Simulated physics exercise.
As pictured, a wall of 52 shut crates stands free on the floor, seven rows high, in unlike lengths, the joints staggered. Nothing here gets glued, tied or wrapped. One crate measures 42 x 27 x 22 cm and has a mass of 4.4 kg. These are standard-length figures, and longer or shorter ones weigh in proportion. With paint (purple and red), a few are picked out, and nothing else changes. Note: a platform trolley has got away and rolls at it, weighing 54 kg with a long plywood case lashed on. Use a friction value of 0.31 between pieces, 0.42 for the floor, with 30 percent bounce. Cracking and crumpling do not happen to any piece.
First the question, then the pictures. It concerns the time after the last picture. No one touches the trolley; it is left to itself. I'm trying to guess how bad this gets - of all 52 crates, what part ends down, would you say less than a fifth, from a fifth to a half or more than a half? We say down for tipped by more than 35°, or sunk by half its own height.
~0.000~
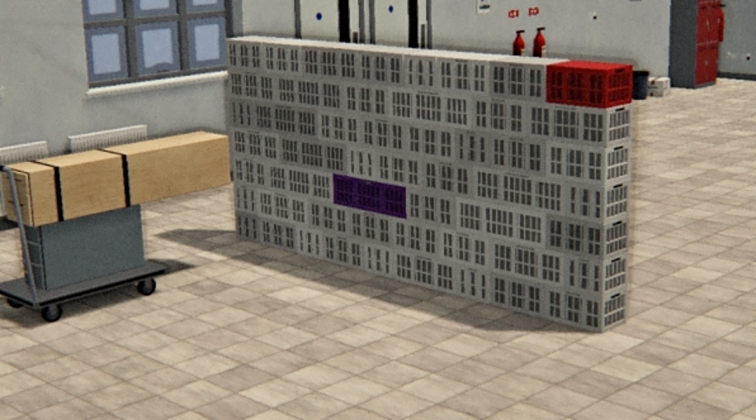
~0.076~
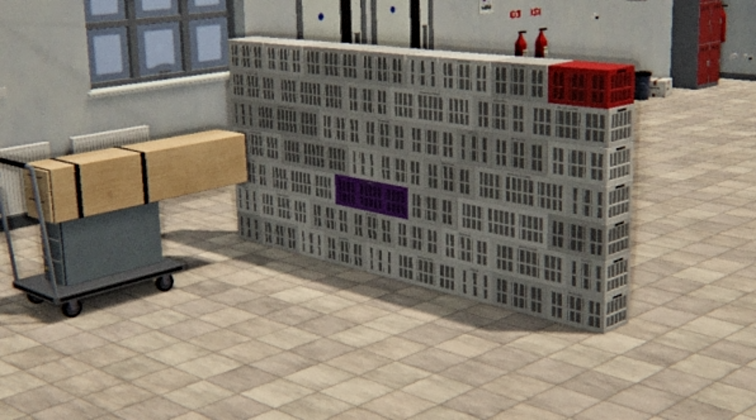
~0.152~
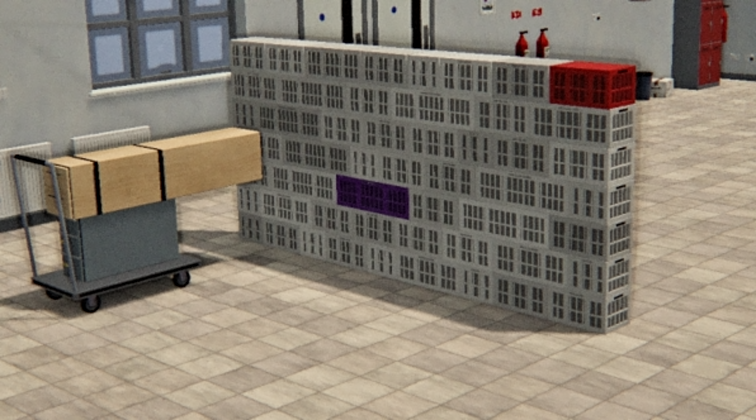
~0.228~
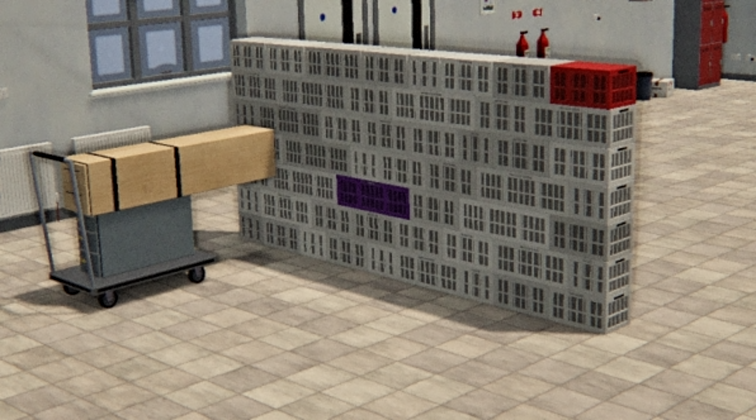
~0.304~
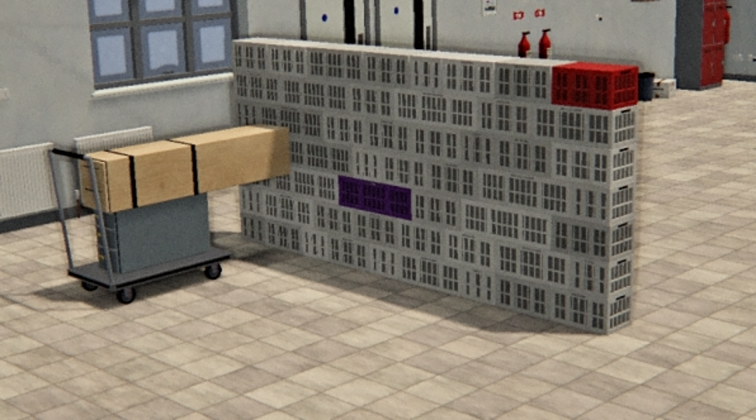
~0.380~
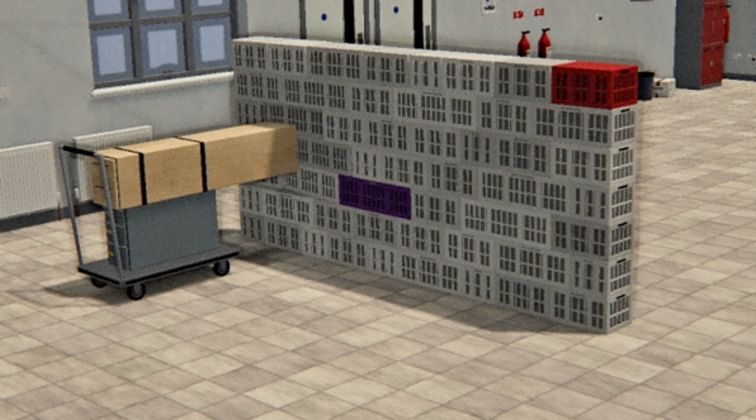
I would say a fifth to a half.
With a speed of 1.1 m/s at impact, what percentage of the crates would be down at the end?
At that speed, around 0 percent of them would finish down.
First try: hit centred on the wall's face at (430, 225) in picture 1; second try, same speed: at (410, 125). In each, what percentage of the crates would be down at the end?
About 0 then 10 per cent.
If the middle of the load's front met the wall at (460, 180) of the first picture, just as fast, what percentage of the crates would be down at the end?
About 0 %.
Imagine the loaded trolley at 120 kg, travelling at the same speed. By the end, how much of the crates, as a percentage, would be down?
Then about 30 per cent.
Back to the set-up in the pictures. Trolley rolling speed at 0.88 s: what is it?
Speed: Near 0.1 m/s.
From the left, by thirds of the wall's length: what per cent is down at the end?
In percent, the thirds read 80 on the left, 20 in the middle and 0 on the right.
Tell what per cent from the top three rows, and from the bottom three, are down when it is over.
Top: 50%, bottom: 20%.
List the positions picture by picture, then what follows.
In the first picture (each place is the centre of the face we see best), load (222, 152) 53 cm short of the wall; red crate (575, 87); purple crate (368, 196); all as stacked.
The second picture shows load (239, 150) 40 cm short of the wall; red crate (577, 87).
The third picture shows load (254, 147) 27 cm short of the wall; red crate (579, 87).
The fourth picture shows load (268, 145) 14 cm short of the wall; red crate (579, 88).
The fifth picture shows load (283, 143) 17 mm short of the wall; red crate (581, 88).
The sixth picture shows load (291, 140) 6 cm into the wall's line; purple crate (373, 197); red crate (581, 87); 5 have shifted.
By 0.88 s, load 25 cm past the wall's line, still rolling; none of the 52 crates down, 16 disturbed.
By 1.54 s, load 27 cm past the wall's line, stopped; 5 of the 52 crates down.
By 1.88 s, load 27 cm past the wall's line, stopped; 16 of the 52 crates down.
When it is over (3.4 s), load 27 cm past the wall's line, stopped; 16 of the 52 crates down; red crate unmoved; purple crate unmoved. That is 31 per cent. In pixels of the last frame, middles, red crate near (594, 85), purple crate near (387, 193).
